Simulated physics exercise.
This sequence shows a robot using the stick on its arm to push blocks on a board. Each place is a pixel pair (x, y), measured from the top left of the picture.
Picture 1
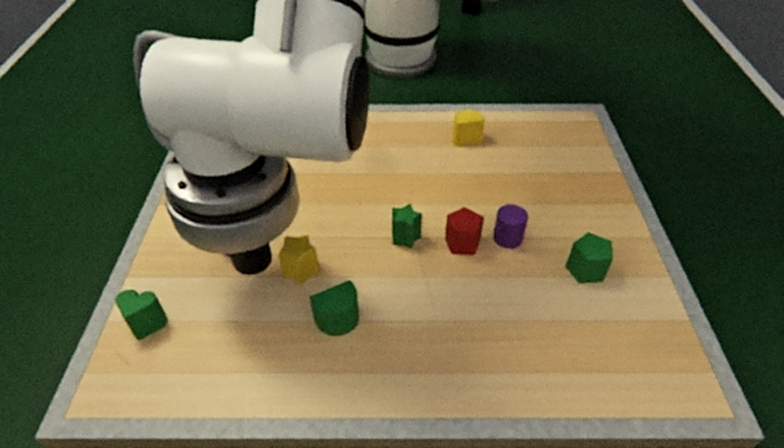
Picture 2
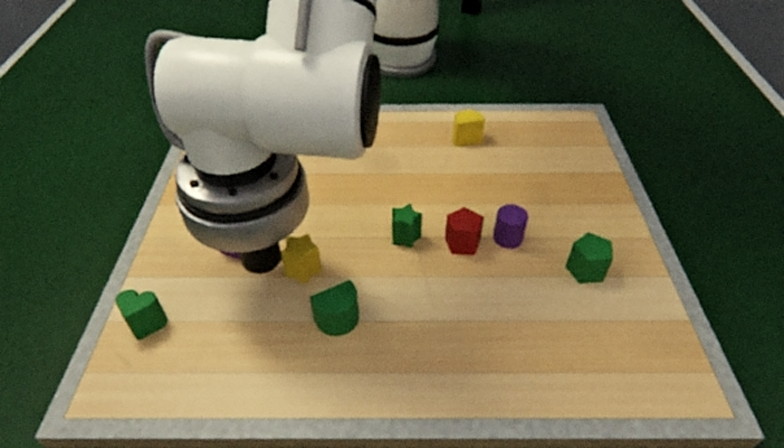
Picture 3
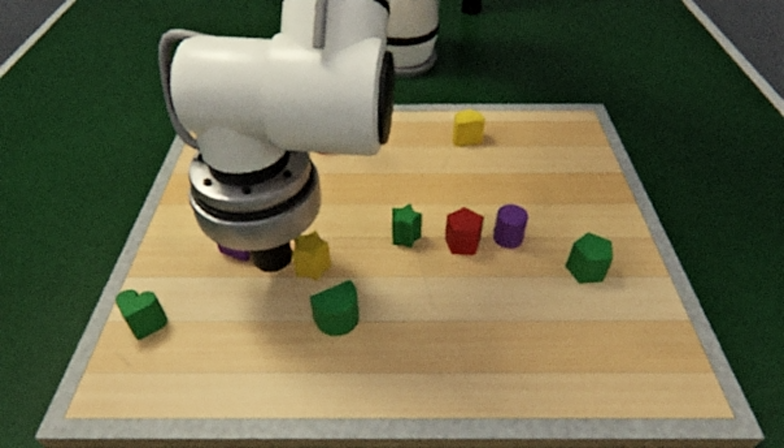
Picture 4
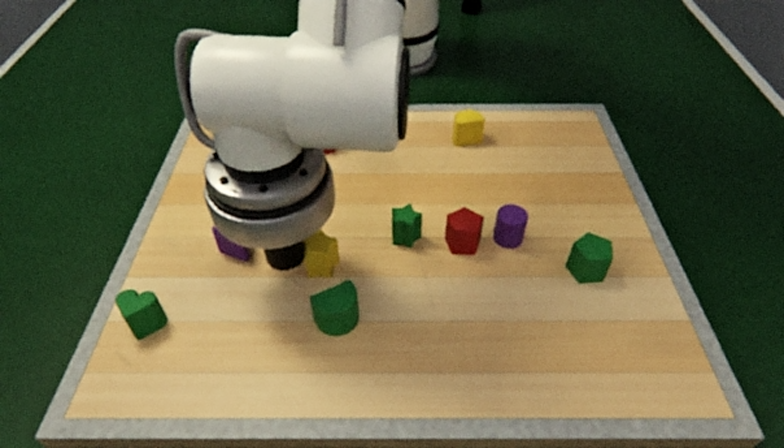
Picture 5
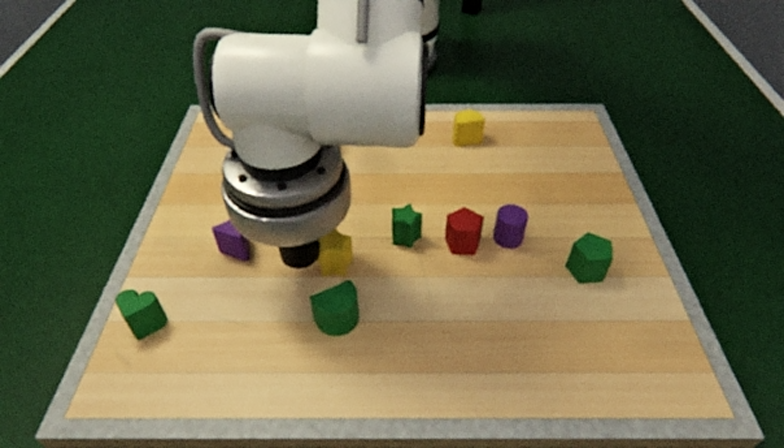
On a wooden board, a robot arm's stick pushes a yellow star slowly right.
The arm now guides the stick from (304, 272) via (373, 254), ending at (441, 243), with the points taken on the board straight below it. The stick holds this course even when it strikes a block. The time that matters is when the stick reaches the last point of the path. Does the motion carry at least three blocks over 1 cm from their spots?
Yes, that is what happens.
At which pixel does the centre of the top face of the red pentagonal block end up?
Near (503, 218).
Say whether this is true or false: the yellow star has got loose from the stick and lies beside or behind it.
False
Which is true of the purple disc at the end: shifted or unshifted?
At the end of the path, the purple disc has moved off its old spot.
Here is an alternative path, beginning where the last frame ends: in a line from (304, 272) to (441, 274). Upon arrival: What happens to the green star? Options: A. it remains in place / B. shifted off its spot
It's B.
On the path given first. One third of the way, stick (351, 242); yellow star (382, 228).
Two thirds of the way, stick (396, 231); yellow star (427, 218); green star (435, 199), turned 45° anticlockwise.
At the end, stick (442, 225); yellow star (472, 210); green star (448, 192), turned 110° anticlockwise; red pentagonal block (503, 218), turned 30° clockwise; purple disc (532, 211).
